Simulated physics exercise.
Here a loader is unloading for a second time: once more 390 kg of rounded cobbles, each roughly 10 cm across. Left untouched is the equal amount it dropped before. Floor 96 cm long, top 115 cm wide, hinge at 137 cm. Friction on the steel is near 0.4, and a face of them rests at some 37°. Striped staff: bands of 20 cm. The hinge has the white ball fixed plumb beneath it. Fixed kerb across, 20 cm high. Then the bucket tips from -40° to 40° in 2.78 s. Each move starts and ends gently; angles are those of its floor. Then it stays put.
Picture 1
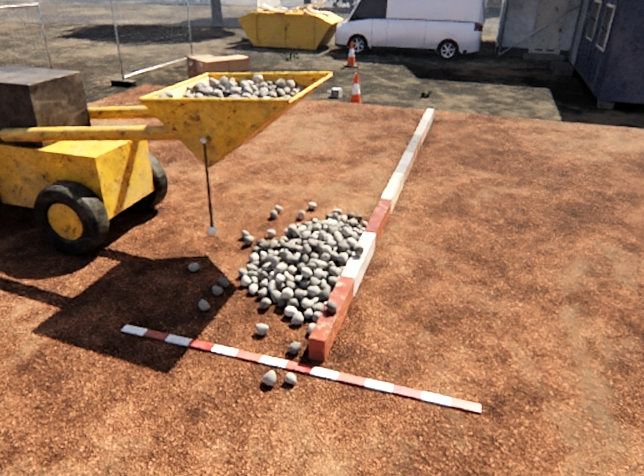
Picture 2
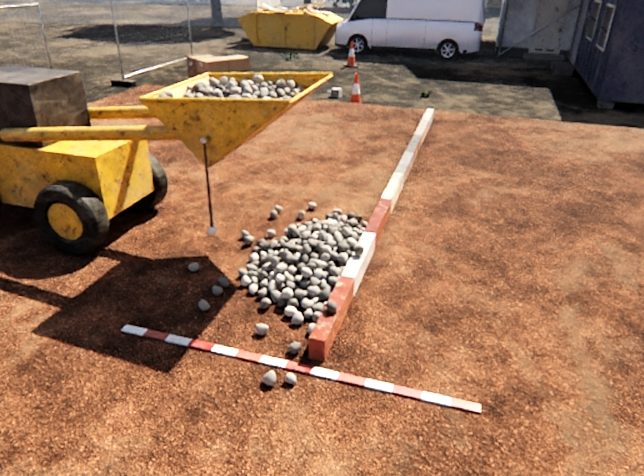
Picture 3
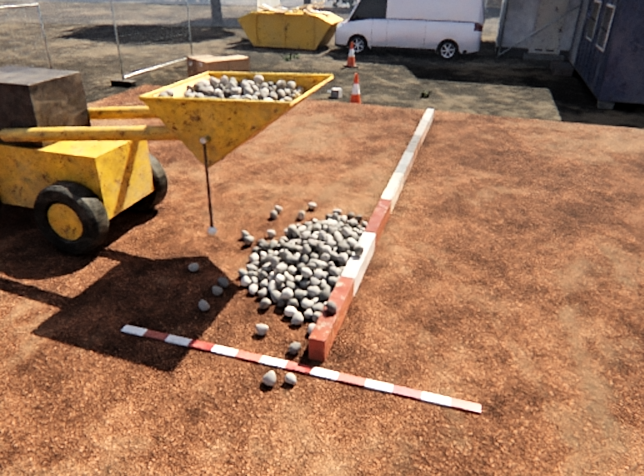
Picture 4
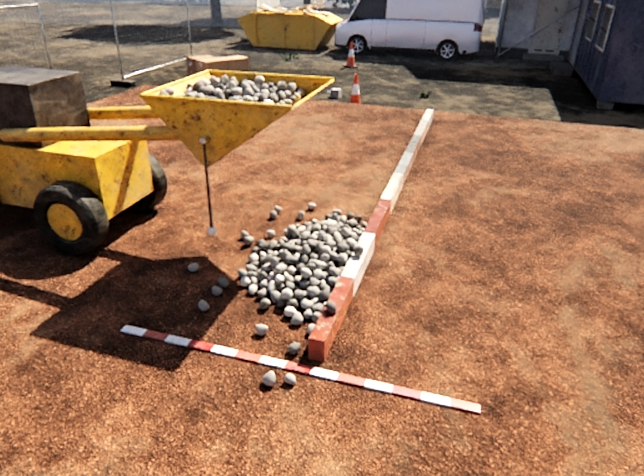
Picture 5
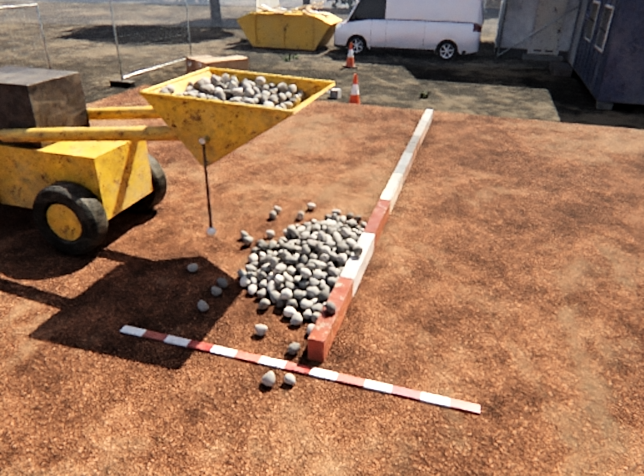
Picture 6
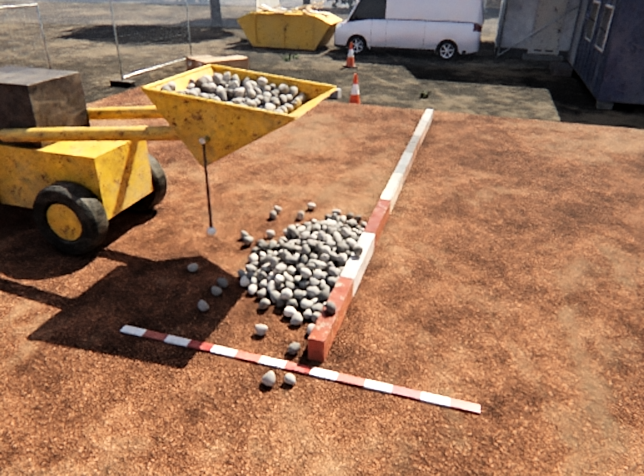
On reddish ground, a yellow loader's bucket of grey cobbles tilting slightly downward at right, above a cobble pile beside a kerb.
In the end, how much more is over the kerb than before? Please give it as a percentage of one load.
By the end about 24 per cent more lies there.
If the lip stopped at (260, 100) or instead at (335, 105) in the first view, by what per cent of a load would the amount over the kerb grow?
First place: Roughly 0 %; second place: Roughly 75 %.
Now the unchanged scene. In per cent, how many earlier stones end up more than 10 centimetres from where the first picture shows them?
5 per cent.
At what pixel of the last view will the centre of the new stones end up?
Around (339, 248).
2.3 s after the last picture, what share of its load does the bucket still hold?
Still inside: Some 5 %.
Then, 1.5 s after the last picture the floor is at 27°; in per cent of one load, 91 in the bucket, 109 on this side of the kerb; the foremost stones are at (343, 272).
Then, 2.3 s after the last picture the floor is at 40°; in per cent of one load, 3 in the bucket, 184 on this side of the kerb, 13 over the kerb; the foremost stones are at (415, 271).
Then, 2.6 s after the last picture the floor is at 40°; in per cent of one load, 0 in the bucket, 178 on this side of the kerb, 22 over the kerb; the foremost stones are at (453, 268).
Then, 5.4 s after the last picture the floor is at 40°; in per cent of one load, 0 in the bucket, 176 on this side of the kerb, 24 over the kerb; the foremost stones are at (474, 262). Net gain over the kerb, 24.
